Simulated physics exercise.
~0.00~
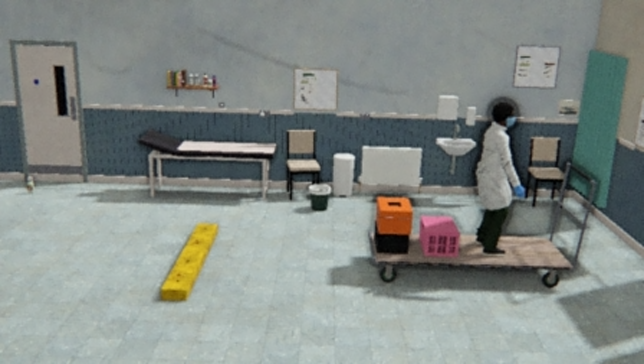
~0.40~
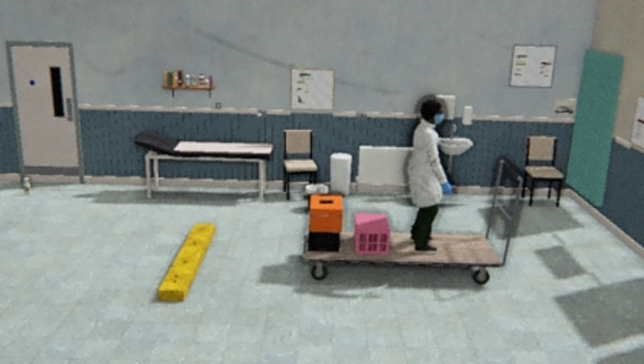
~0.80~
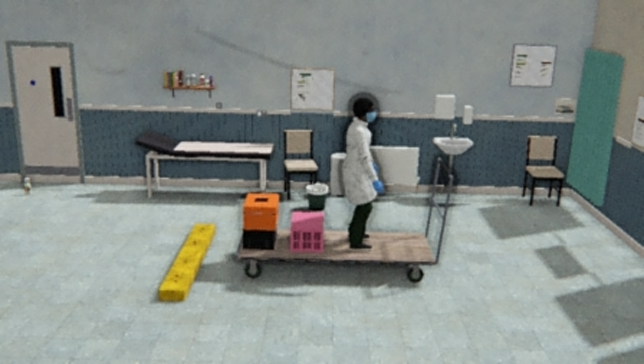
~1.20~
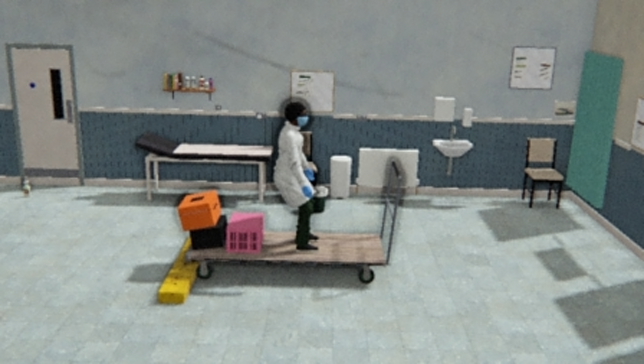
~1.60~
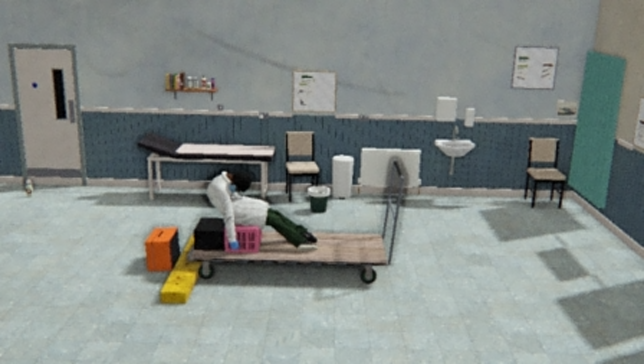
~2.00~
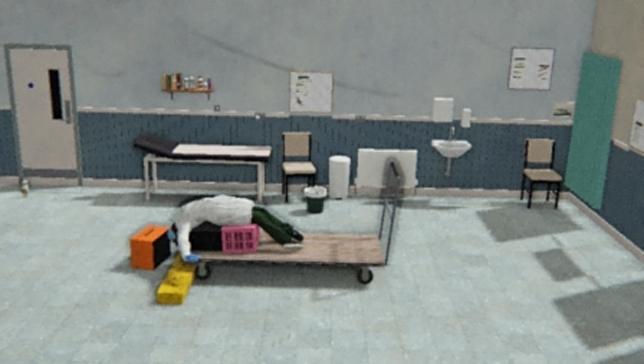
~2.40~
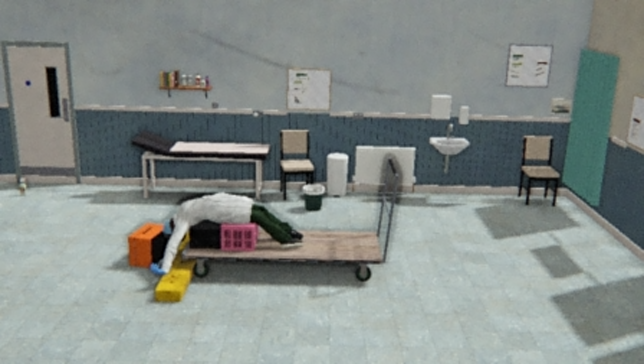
The video shows a flatbed trolley carrying a masked, white-coated figure and three containers left until it stops at a yellow kerb. The orange toolbox tips off the front onto the floor, and the figure topples forward, ending slumped over the crates with arms hanging past the edge.
